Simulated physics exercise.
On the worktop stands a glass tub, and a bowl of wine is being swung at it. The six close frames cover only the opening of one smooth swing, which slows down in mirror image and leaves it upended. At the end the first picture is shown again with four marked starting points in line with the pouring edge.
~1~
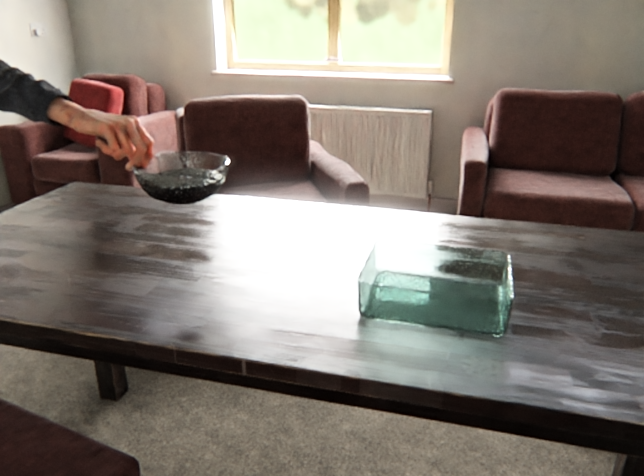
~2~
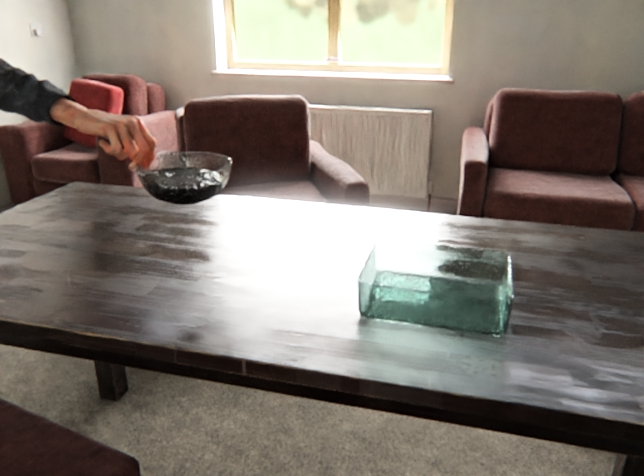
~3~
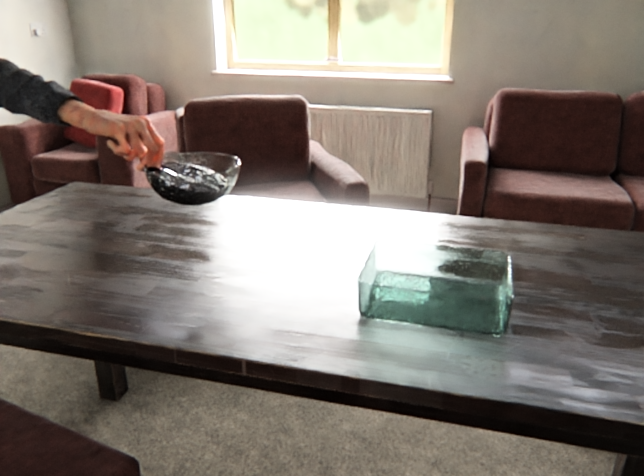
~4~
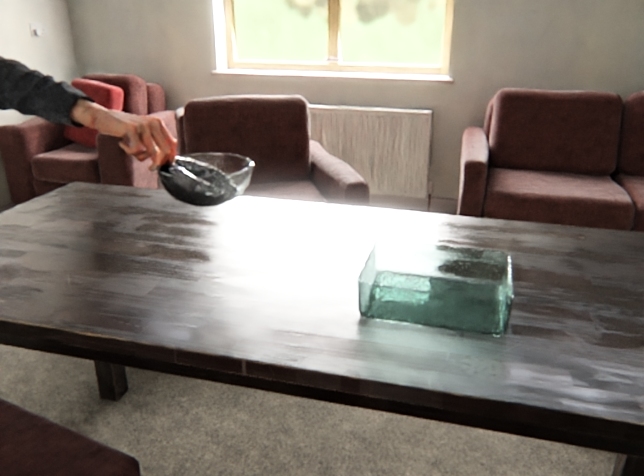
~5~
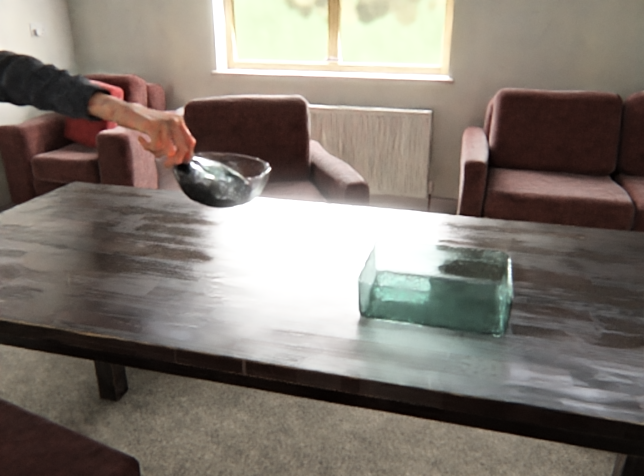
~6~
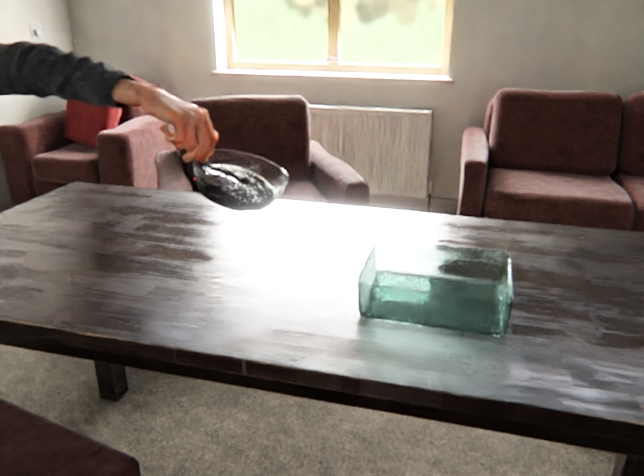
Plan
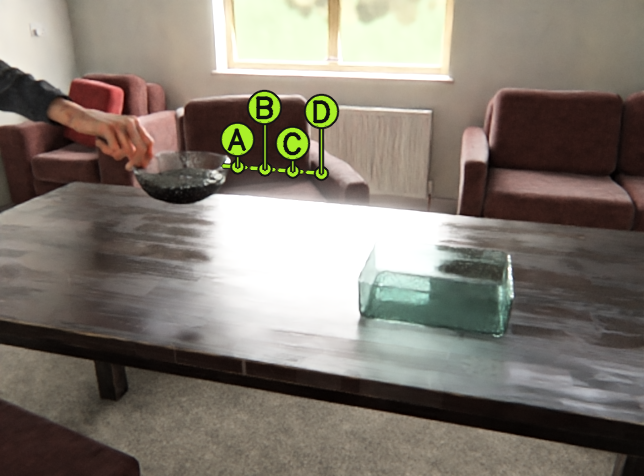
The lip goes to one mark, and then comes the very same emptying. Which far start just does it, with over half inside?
Choose A.
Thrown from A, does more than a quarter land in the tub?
Yes.
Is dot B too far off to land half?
No.
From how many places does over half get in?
All of them.
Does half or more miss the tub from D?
No.
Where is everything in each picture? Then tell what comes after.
In the first picture, upright, lip at (223, 165); tub from (358, 314) to (506, 334); nothing has left yet.
In the second picture, upright, lip at (226, 166); nothing has left yet.
In the third picture, upright, lip at (235, 166); nothing has left yet.
In the fourth picture, upright, lip at (248, 168); nothing has left yet.
In the fifth picture, tipped about 5°, lip at (266, 173); nothing has left yet.
In the sixth picture, tipped about 15°, lip at (285, 182); nothing has left yet.
On the marked copy, A at (237, 167); B at (264, 169); C at (292, 171); D at (321, 173).
With A, about 63 % lands in the tub, 27 % falls short and 11 % goes beside or beyond.
With B, about 75 % lands in the tub, 9 % falls short and 16 % goes beside or beyond.
With C, about 82 % lands in the tub, 7 % falls short and 11 % goes beside or beyond.
With D, about 76 % lands in the tub, 7 % falls short and 16 % goes beside or beyond.
